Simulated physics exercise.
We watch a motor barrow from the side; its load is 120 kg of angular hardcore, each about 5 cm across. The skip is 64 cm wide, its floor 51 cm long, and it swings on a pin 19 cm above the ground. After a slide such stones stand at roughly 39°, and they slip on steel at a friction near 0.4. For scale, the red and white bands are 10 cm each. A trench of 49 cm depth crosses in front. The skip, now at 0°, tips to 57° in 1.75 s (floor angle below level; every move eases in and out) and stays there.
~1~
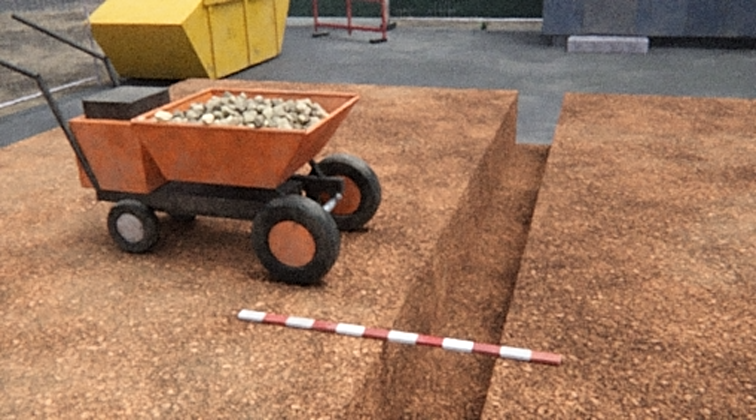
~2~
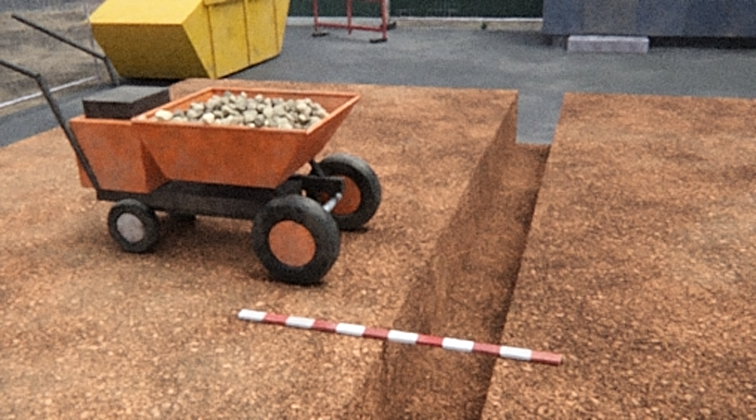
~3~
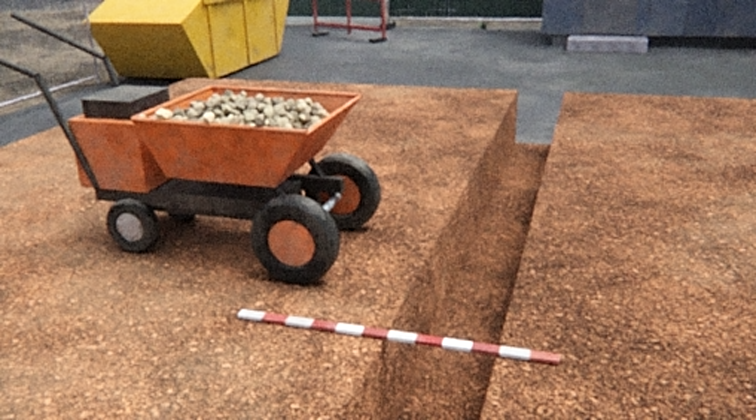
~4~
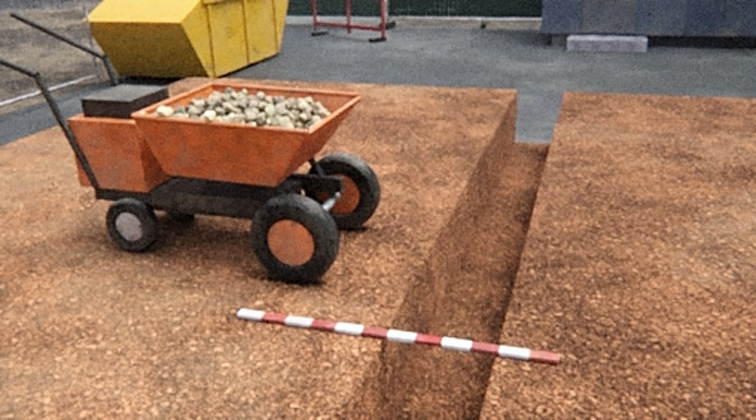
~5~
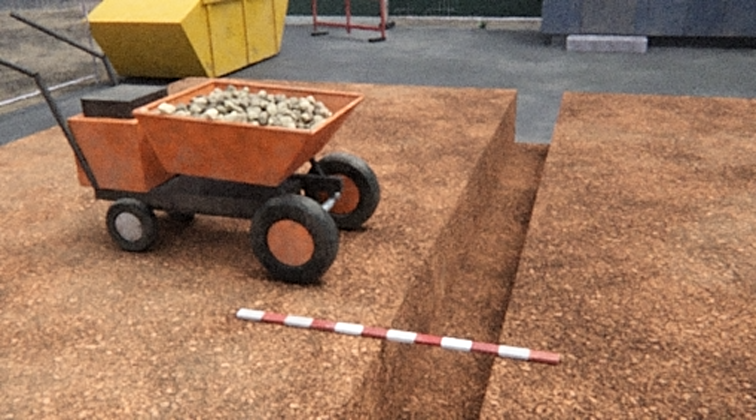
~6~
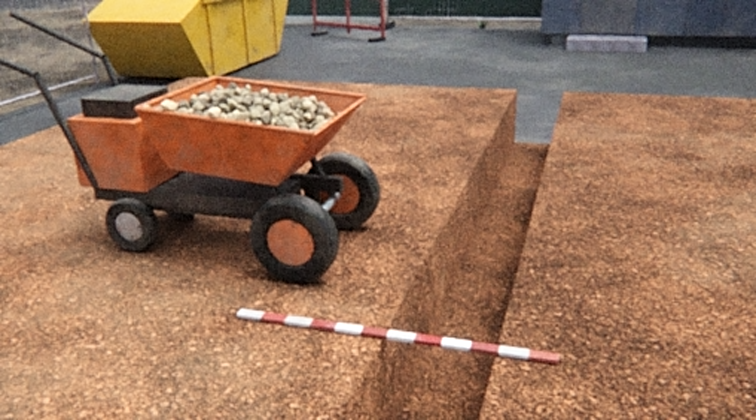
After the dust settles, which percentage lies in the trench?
Some 22 per cent of it.
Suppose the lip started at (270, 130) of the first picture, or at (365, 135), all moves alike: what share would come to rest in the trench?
Near 15 per cent from the first place, 20 from the second.
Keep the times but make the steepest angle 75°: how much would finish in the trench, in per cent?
It would be near 100 per cent.
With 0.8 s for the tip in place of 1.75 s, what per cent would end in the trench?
Then about 35 per cent.
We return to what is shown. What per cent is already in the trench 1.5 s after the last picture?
Some 5 per cent.
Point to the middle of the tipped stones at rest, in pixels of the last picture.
Near (475, 355).
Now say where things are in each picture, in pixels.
Lip at (306, 133), floor tilted 0°, highest stones at (242, 103), in the first frame.
Lip at (306, 132), floor tilted 0°, highest stones at (241, 103), in the second frame.
Lip at (307, 132), floor tilted 1°, highest stones at (236, 101), in the third frame.
The skip is at 2°, its lip at (308, 132); the top of the load is at (237, 99), in the fourth frame.
The skip is at 3°, its lip at (311, 133); the top of the load is at (232, 98), in the fifth frame.
The skip is at 4°, its lip at (314, 134); the top of the load is at (227, 95), in the sixth frame.
Then, 1.0 s after the last picture the floor is at 48°, 100 % in the skip; the foremost stones are at (384, 174).
Then, 1.5 s after the last picture the floor is at 57°, 94 % in the skip, 6 % in the trench; the foremost stones are at (486, 335).
Then, 1.9 s after the last picture the floor is at 57°, 84 % in the skip, 1 % short of the trench, 15 % in the trench; the foremost stones are at (510, 338).
Then, 3.9 s after the last picture the floor is at 57°, 78 % in the skip, 22 % in the trench; the foremost stones are at (506, 365).
